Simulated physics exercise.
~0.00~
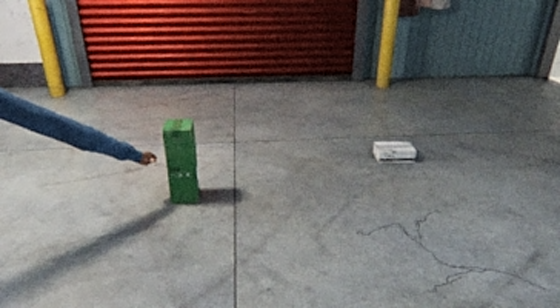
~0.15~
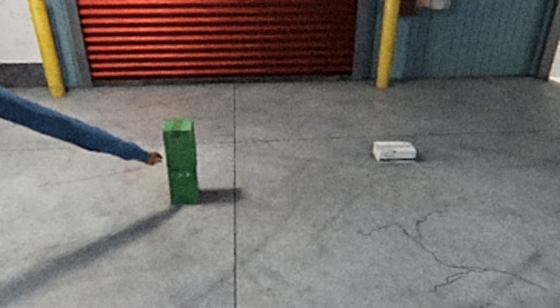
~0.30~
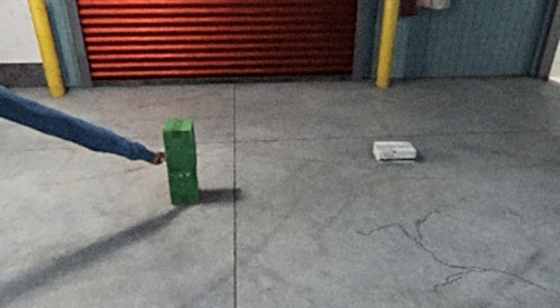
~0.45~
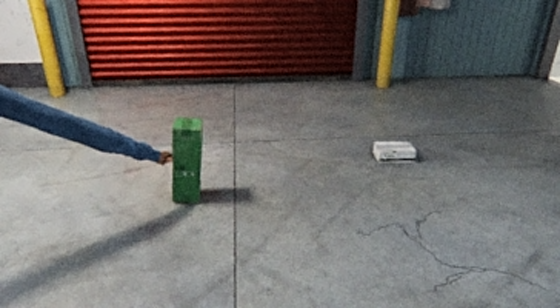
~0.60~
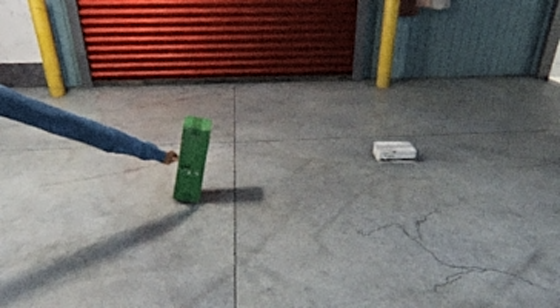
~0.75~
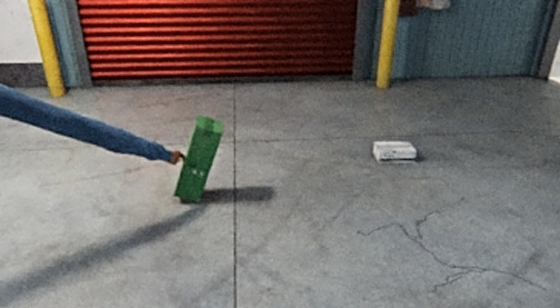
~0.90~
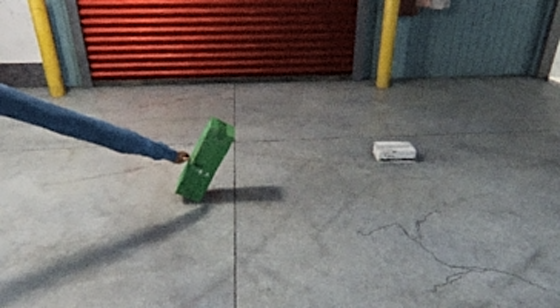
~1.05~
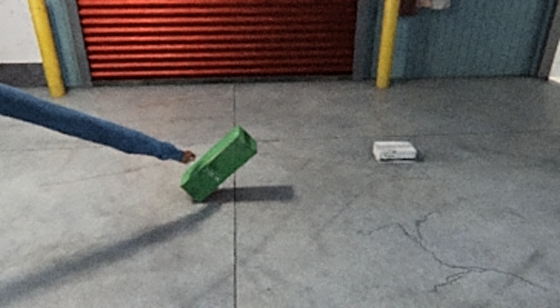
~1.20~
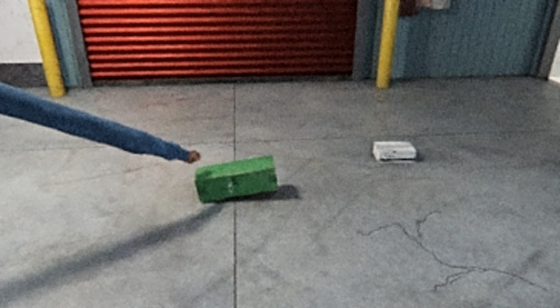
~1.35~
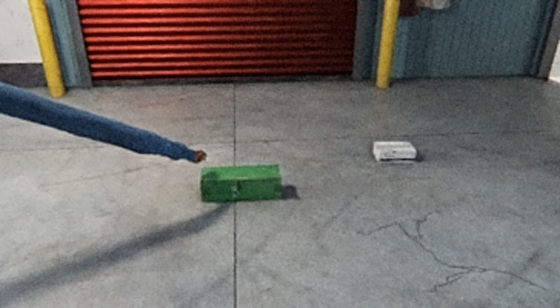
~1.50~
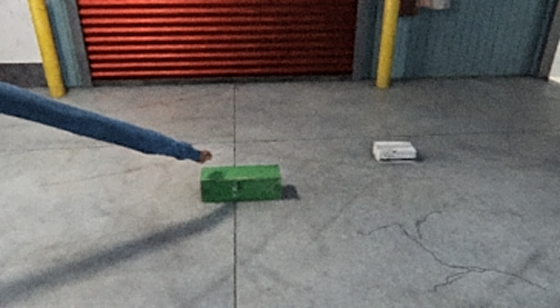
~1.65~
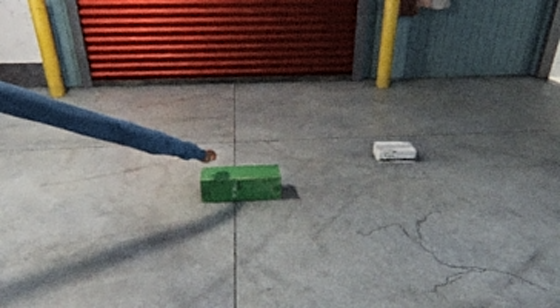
A blue-sleeved arm reaches in from the left toward a tall green box standing upright on a grey concrete floor, with a red roller door and yellow posts behind. The fingertips meet the upper part of the box and press it to the right. The box shifts slightly, then begins to lean away from the hand, tilting further and further. It topples over to the right and lands on its side, while the hand stops just above it. The green box lies still, and the small white parcel farther right remains in its place.
